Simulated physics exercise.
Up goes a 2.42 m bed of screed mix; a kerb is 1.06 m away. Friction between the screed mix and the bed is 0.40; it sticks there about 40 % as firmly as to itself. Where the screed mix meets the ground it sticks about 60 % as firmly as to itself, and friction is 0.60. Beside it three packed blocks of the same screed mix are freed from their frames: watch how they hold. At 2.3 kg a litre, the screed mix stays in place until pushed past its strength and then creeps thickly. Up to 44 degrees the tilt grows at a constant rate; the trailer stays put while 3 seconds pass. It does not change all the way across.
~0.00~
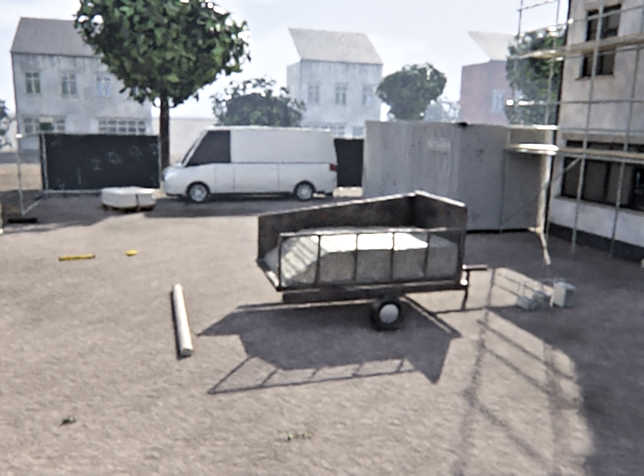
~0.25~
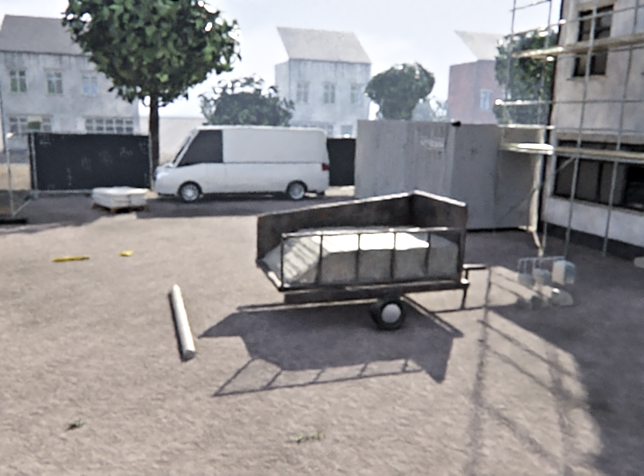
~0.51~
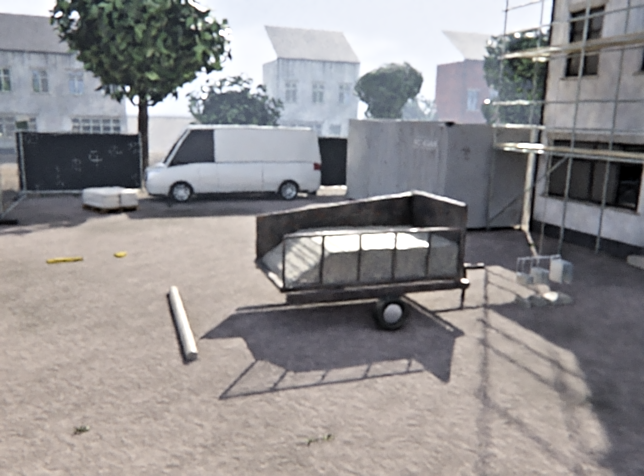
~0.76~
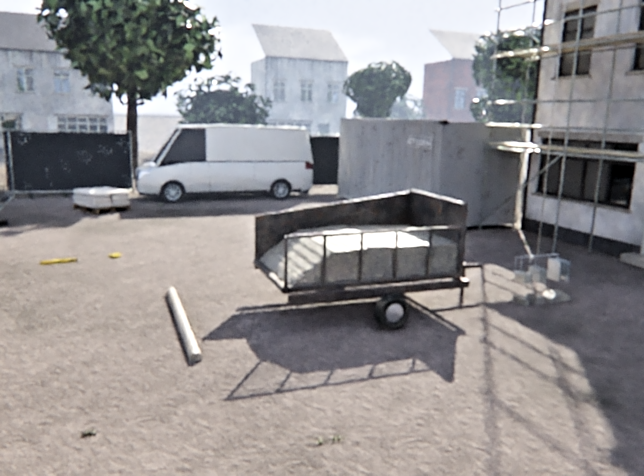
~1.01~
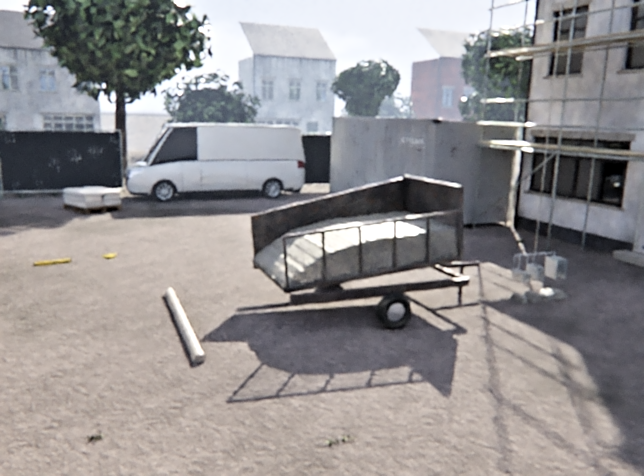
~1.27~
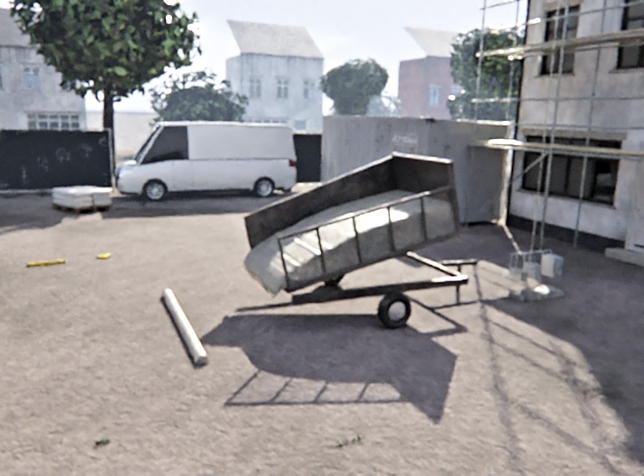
The trailer's bed sat level on a building site near a parked white van, then its right end rose steadily, tilting the pale load inside down toward the left.
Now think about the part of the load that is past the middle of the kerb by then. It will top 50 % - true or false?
True.
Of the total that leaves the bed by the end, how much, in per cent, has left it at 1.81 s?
Some 20 in a hundred.
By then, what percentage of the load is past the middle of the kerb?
Estimate: Some 60 per cent.
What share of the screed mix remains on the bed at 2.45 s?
It works out at roughly 40 percent.
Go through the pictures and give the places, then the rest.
The first picture shows top of the high end at (463, 208), tilt 0 degrees; foremost bit of the screed mix at (287, 285); block heights 11 cm, 17 cm, 26 cm (left to right).
The second picture shows top of the high end at (463, 208), tilt 0 degrees; foremost bit of the screed mix at (289, 285); block heights 9.9 cm, 12 cm, 18 cm (left to right).
The third picture shows top of the high end at (463, 207), tilt 0 degrees; foremost bit of the screed mix at (291, 286); block heights 9.4 cm, 11 cm, 12 cm (left to right).
The fourth picture shows top of the high end at (463, 206), tilt 0 degrees; foremost bit of the screed mix at (292, 286); block heights 9.3 cm, 11 cm, 12 cm (left to right).
The fifth picture shows top of the high end at (458, 189), tilt 5 degrees; foremost bit of the screed mix at (287, 287); block heights 9.3 cm, 11 cm, 12 cm (left to right).
The sixth picture shows top of the high end at (448, 165), tilt 13 degrees; foremost bit of the screed mix at (276, 289); block heights 9.3 cm, 11 cm, 12 cm (left to right).
After 1.81 s, the tilt is 30 degrees, 81 % is on the bed and 0 % past the kerb's middle.
After 2.45 s, the tilt is 44 degrees, 38 % is on the bed and 11 % past the kerb's middle.
After 3.08 s, the tilt is 44 degrees, none is on the bed and 50 % past the kerb's middle.
After 3.72 s, the tilt is 44 degrees, none is on the bed and 61 % past the kerb's middle.
After 5.42 s, the tilt is 44 degrees, none is on the bed and 61 % past the kerb's middle.
